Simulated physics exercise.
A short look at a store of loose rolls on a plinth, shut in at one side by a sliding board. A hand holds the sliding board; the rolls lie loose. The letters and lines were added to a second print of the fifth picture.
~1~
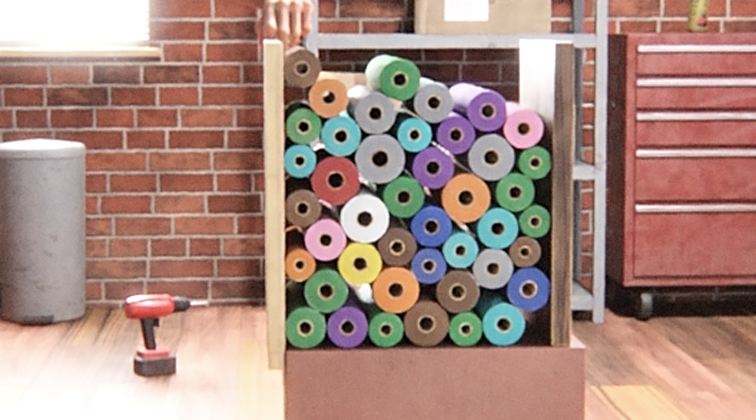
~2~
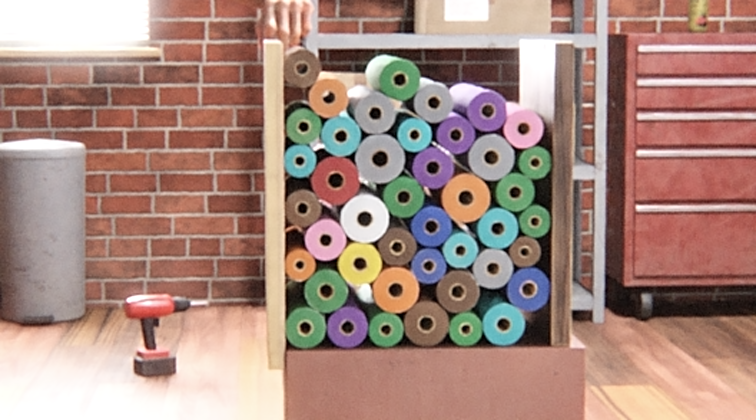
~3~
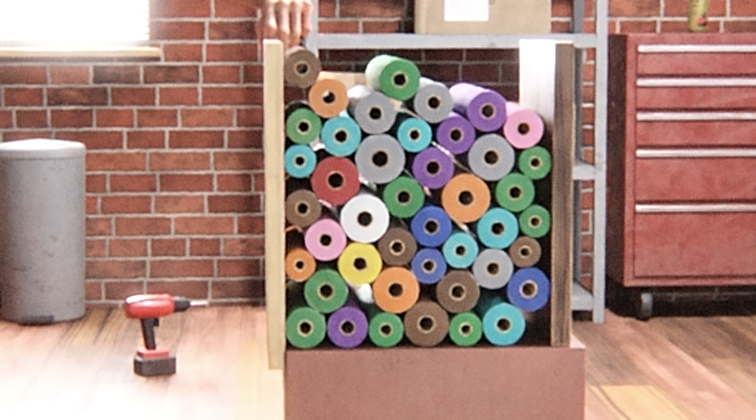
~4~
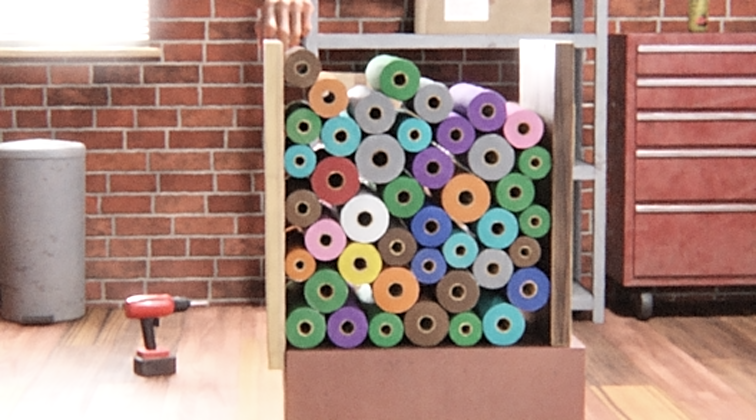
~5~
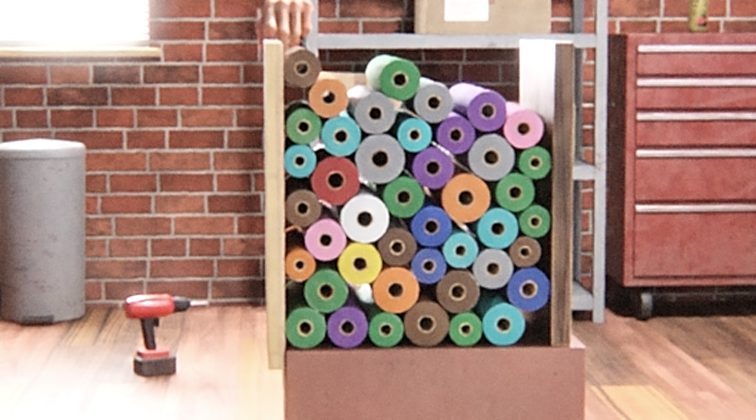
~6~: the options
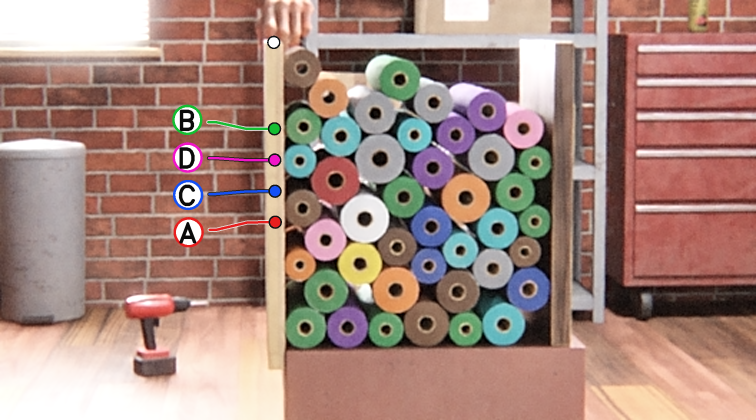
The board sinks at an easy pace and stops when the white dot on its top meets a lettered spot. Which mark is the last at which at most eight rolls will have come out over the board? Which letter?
Slide it to A.
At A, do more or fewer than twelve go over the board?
At A, fewer than twelve.
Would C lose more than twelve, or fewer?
Fewer than twelve.
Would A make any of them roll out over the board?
Yes, at A.
On the marked copy, A at (275, 222); B at (275, 129); C at (275, 191); D at (275, 160); the white dot at (274, 42).
Taking A. A third of the way, top of the board (283, 119).
Two thirds of the way, top of the board (283, 204).
When it is over, top of the board (284, 222), six out over the board.
As for the rest, B none out over the board; C about five out over the board; D none out over the board.
